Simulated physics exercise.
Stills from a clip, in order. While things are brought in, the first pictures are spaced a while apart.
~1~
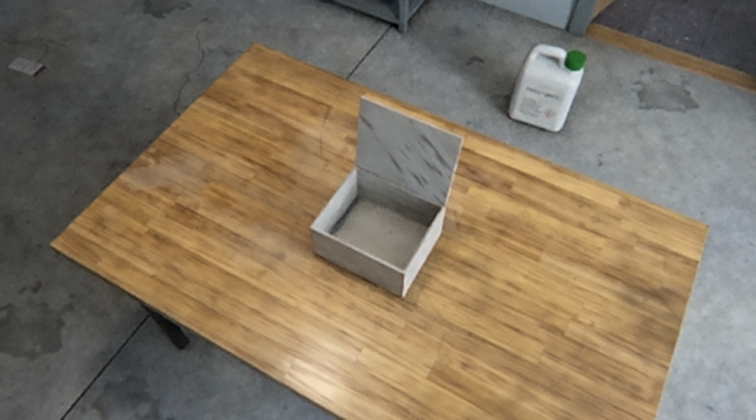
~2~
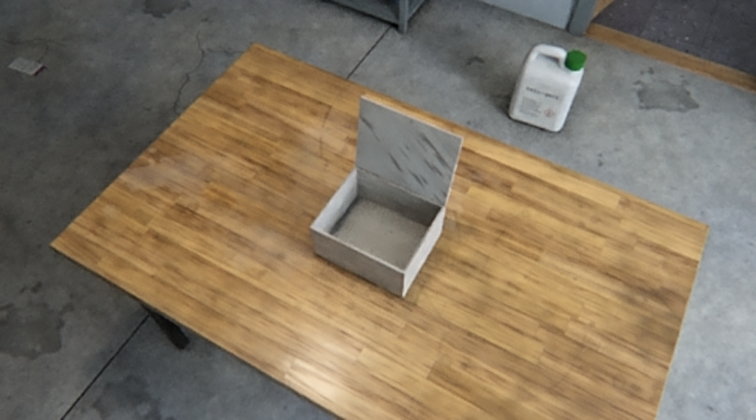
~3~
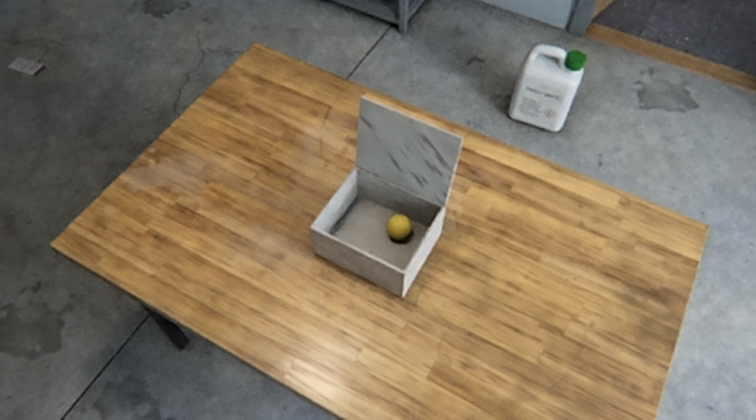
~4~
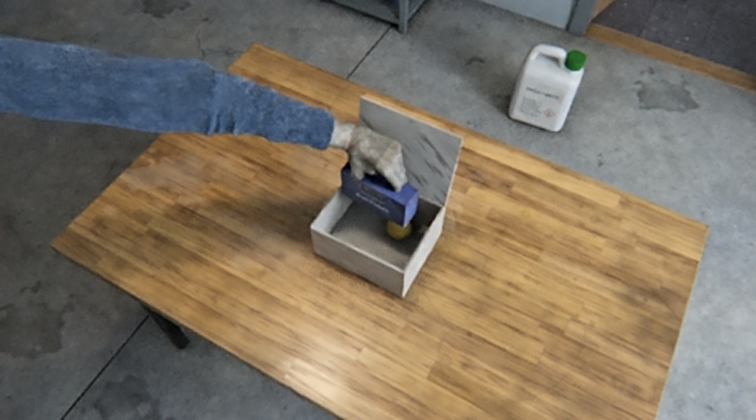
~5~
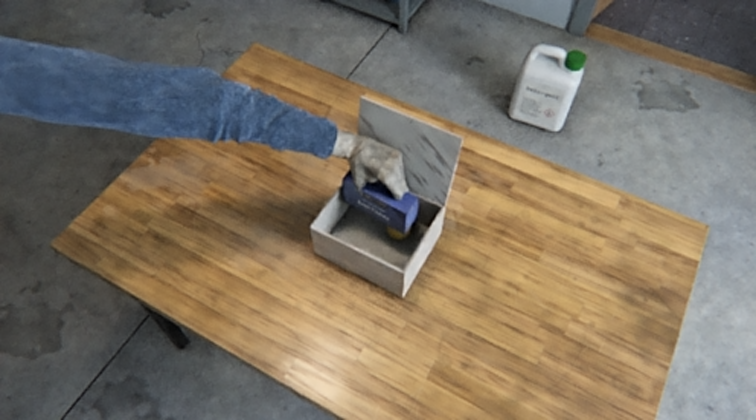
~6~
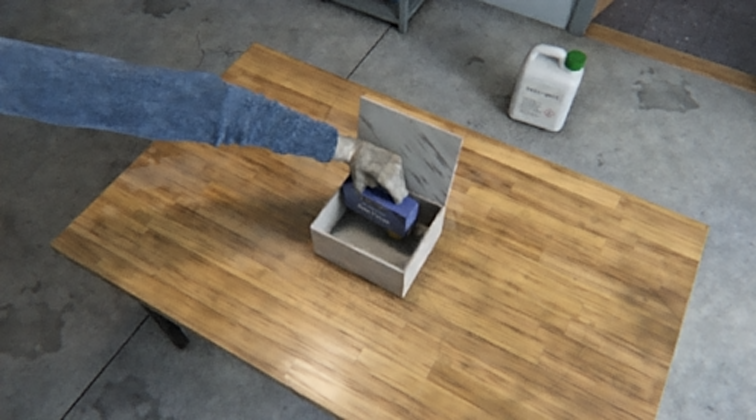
In a workshop with a grey concrete floor, a wooden table is seen from above at an angle by a still camera. An open grey box with a marbled, raised lid sits near the middle, and a white jug with a green cap stands beyond the table. A yellow lemon appears inside the box, then a gloved hand in a blue sleeve reaches from the left and lowers a blue packet slightly into it.
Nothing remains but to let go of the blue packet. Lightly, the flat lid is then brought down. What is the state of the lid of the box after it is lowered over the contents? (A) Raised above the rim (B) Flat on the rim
Flat on the rim (B).
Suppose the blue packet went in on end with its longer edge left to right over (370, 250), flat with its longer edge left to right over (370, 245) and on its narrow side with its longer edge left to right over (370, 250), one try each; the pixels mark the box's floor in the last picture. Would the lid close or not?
On try one it won't go down; on try two it fits down fine; on try three it fits down fine.
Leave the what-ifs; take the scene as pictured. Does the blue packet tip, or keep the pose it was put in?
The blue packet ends up leaning.
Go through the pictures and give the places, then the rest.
The last thing is not in view yet, in the first picture.
The last thing is not in view yet, in the second picture.
The last thing is not in view yet; yellow lemon (399, 227), in the third picture.
Coming down; blue packet (379, 192), in the fourth picture.
Coming down; blue packet (380, 199), in the fifth picture.
In place under the hand; blue packet (380, 203), in the sixth picture.
Then, 0.50 s after the last picture, blue packet on its side near (374, 242); yellow lemon rolled about its own width.
Then, 1.50 s after the last picture, lid 66° above the rim; blue packet on its side near (374, 242); yellow lemon rolled about its own width.
Then, 1.90 s after the last picture, lid 21° above the rim; blue packet on its side near (374, 242); yellow lemon rolled about its own width.
At rest, lid shut; tipped over in the box, blue packet; yellow lemon in place. Seen from the same camera at the end, blue packet near (374, 242).
